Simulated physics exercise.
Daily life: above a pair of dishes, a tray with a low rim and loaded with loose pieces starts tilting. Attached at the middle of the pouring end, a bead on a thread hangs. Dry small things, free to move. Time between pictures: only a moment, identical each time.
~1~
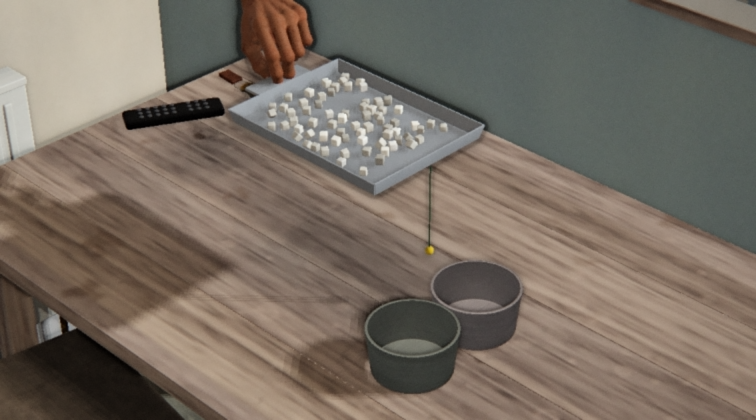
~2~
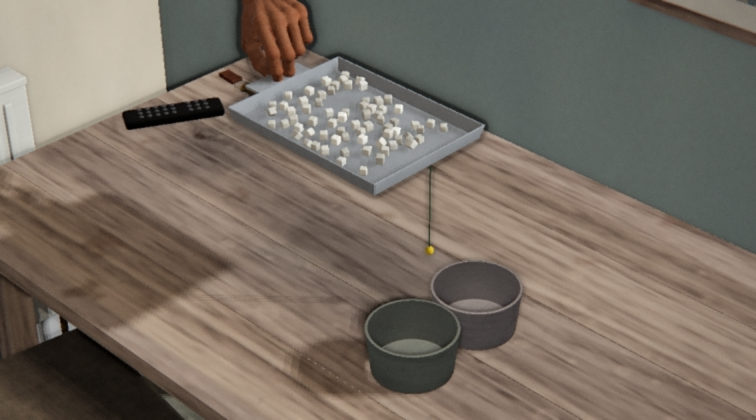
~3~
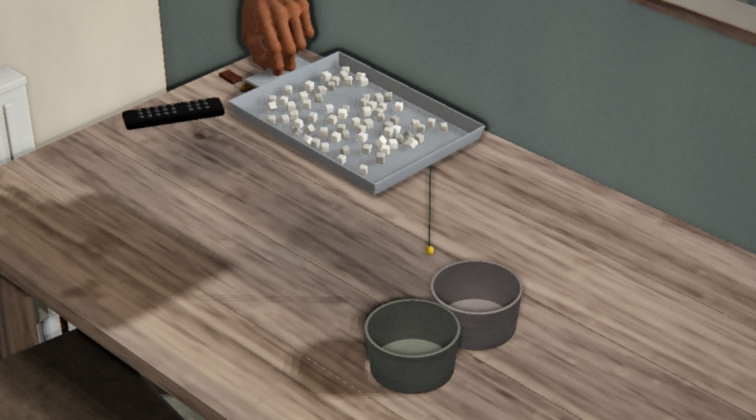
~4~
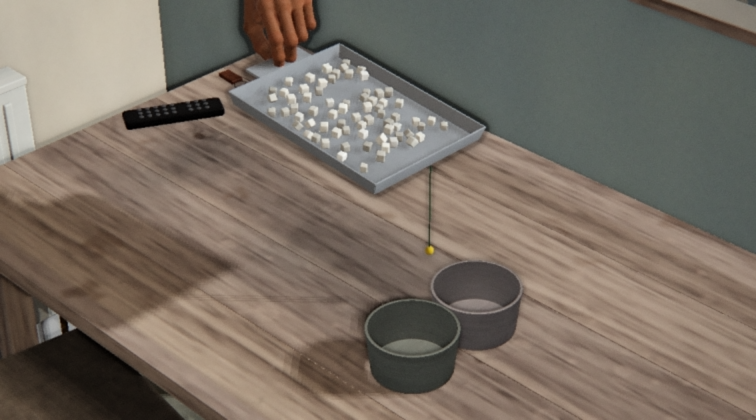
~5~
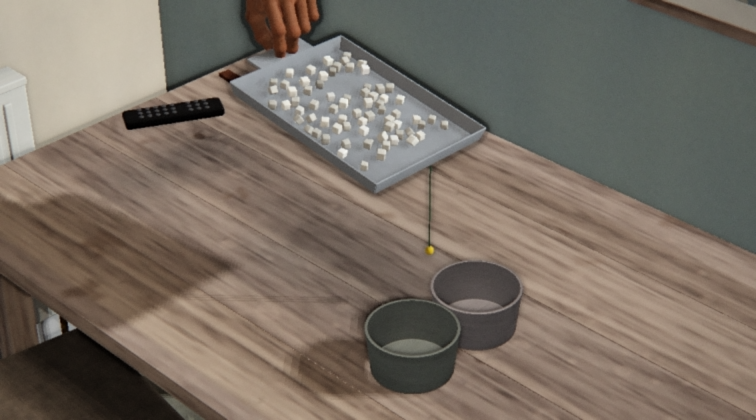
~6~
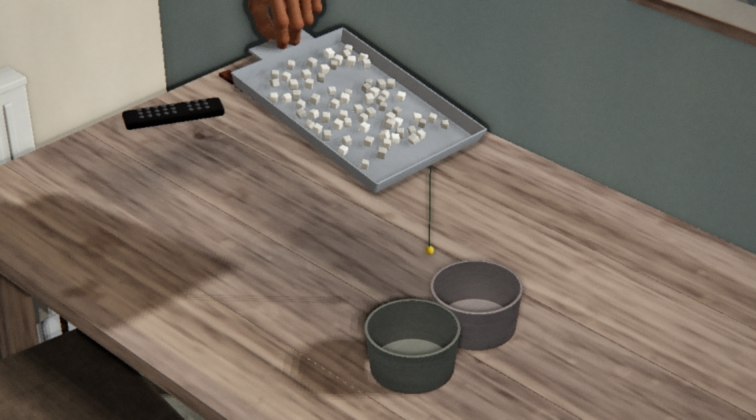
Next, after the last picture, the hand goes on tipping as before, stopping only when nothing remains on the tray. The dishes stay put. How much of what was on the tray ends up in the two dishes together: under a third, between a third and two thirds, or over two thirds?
The result will be a medium catch, a third to two thirds of the load.
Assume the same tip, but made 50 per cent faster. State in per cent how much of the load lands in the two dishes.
Something like 40 percent, give or take.
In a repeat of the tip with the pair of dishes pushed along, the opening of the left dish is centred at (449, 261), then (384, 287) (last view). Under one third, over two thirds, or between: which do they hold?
First: In the middle band. Second: Under a third.
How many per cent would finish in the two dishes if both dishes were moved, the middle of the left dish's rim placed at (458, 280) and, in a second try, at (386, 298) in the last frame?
In turn 80 and 20 in a hundred.
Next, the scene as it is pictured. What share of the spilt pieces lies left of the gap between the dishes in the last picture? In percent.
It comes out at roughly 10 percent.
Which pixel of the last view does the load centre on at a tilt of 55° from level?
The load is centred about (438, 138).
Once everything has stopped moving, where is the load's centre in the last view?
About (490, 311).
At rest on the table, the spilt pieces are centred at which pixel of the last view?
Estimated middle: Around (511, 290).
Just after the last frame, tray tipped steeply; almost all on the tray; just a few in the air.
A moment on, tray tipped right over; almost all on the tray; just a few outside both; just a few in the air.
Further on, tray tipped past a quarter turn; just a few in the left dish; roughly half in the right dish; roughly half outside both.
When it is over, tray tipped past a quarter turn; just a few in the left dish; roughly half in the right dish; roughly half outside both.
